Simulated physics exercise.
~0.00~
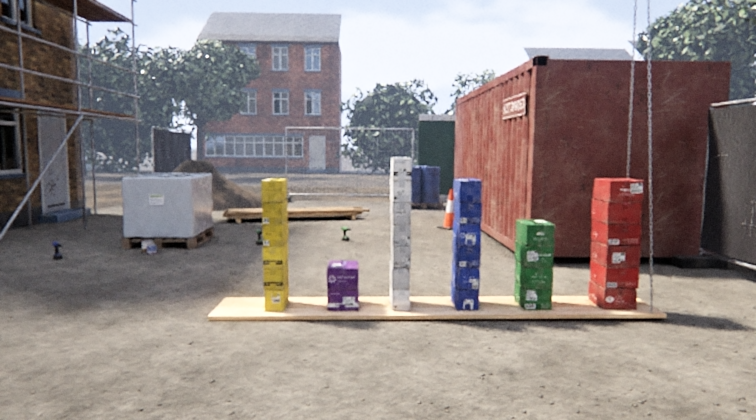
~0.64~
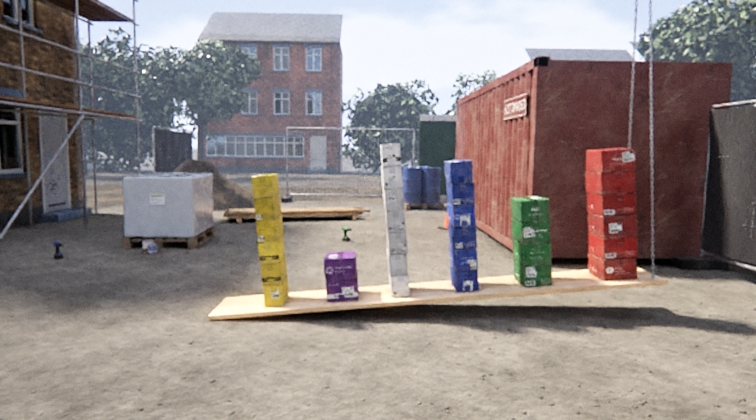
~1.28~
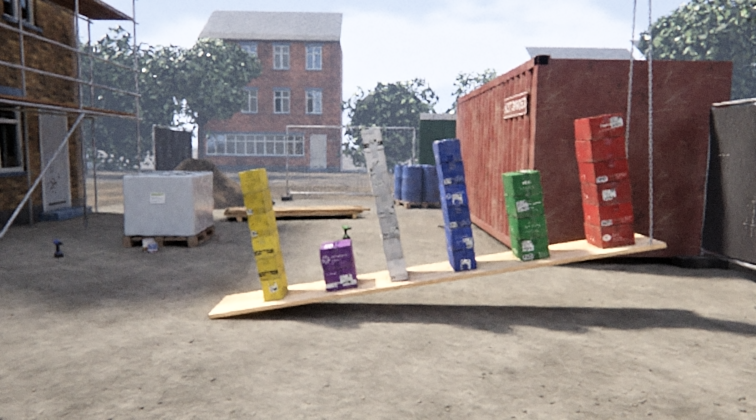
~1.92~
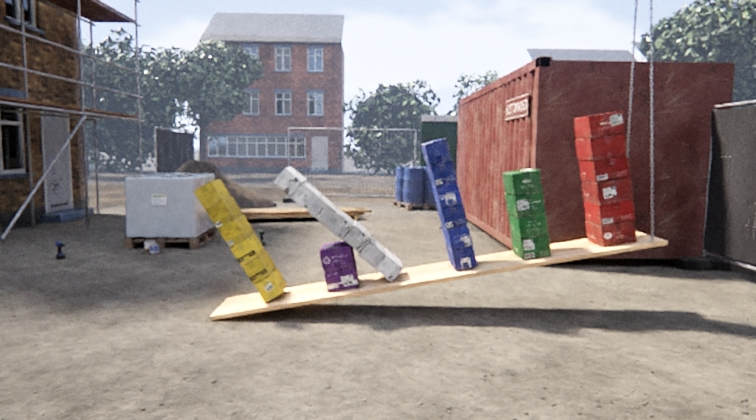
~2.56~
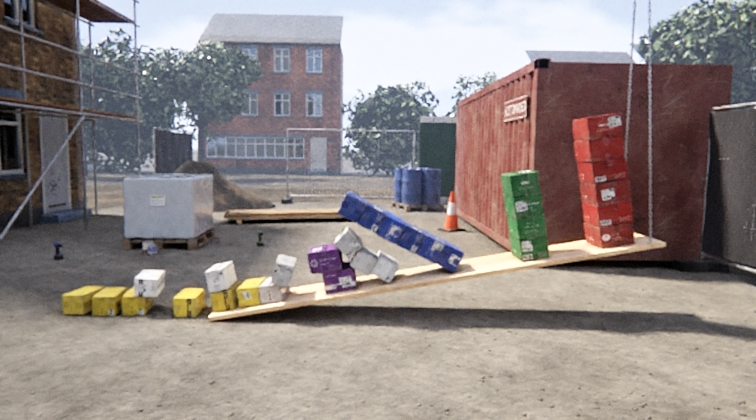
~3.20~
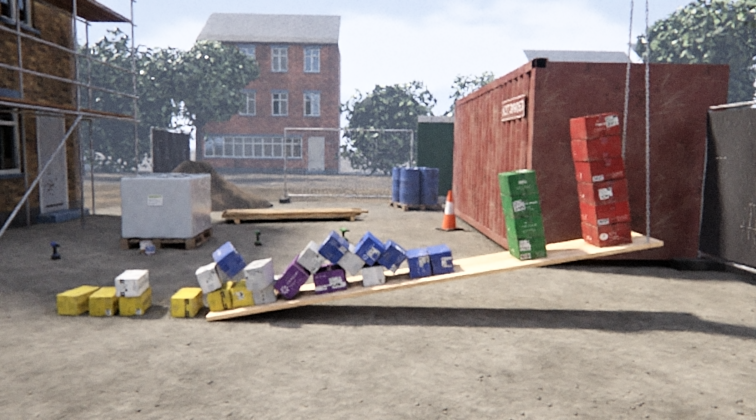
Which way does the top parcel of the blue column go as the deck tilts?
It goes to the left, leaning over with its column and coming down towards the lower end of the deck.
